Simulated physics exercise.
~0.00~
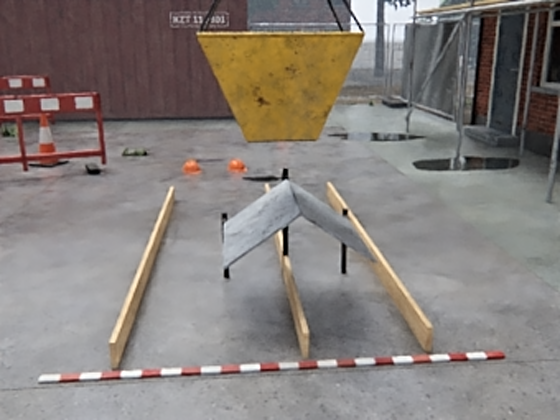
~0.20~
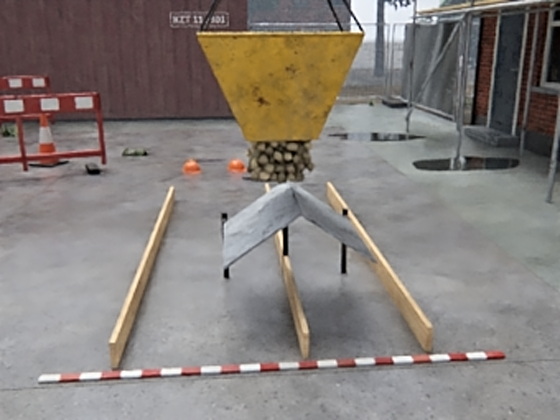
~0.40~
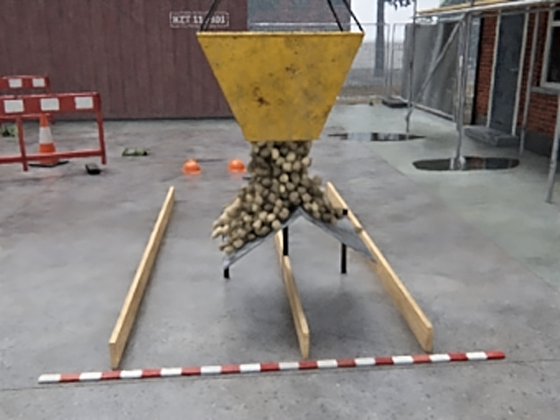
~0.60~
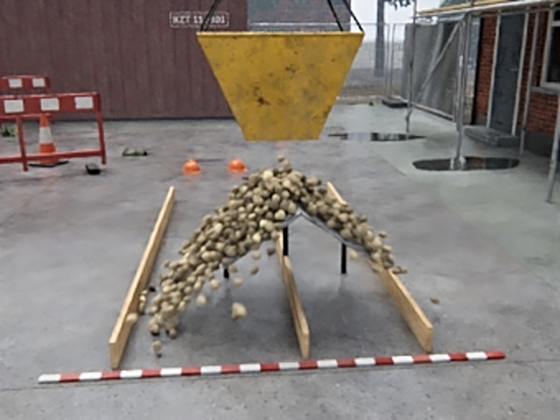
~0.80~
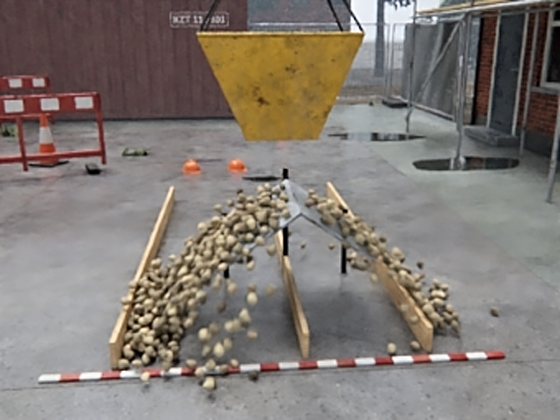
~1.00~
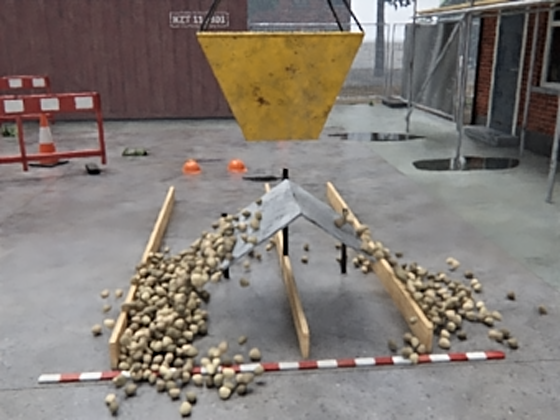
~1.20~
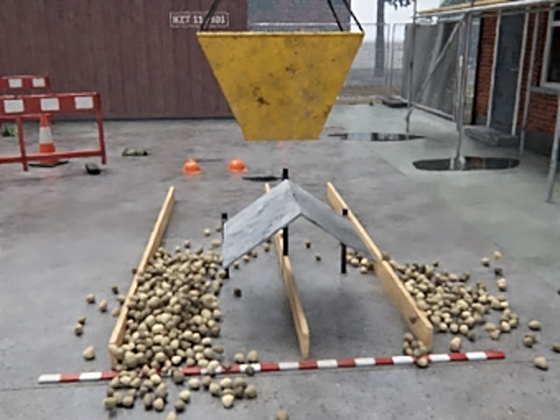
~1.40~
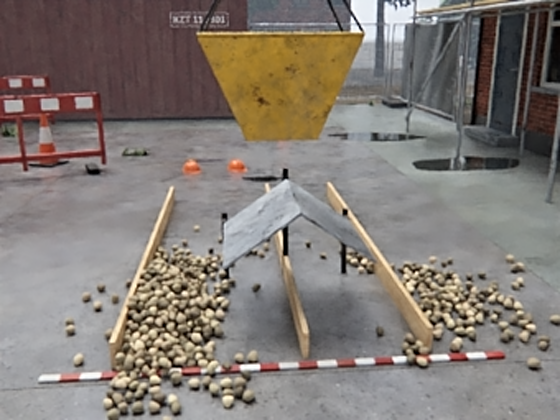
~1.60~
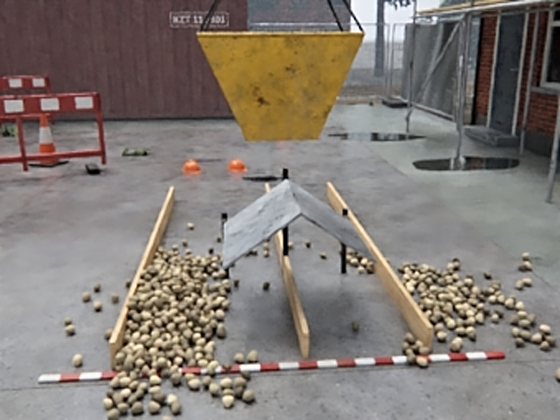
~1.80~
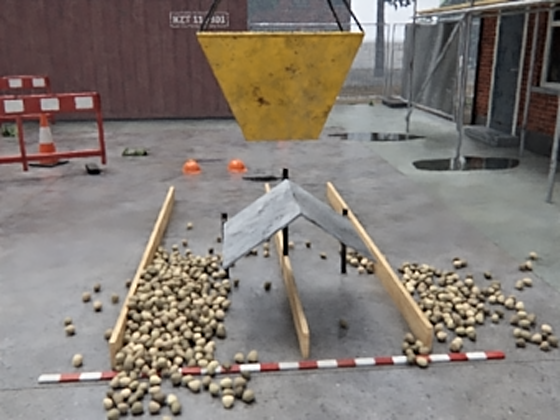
In a paved yard, cobbles drop from a yellow skip, split over sloping steel, and settle mostly left.
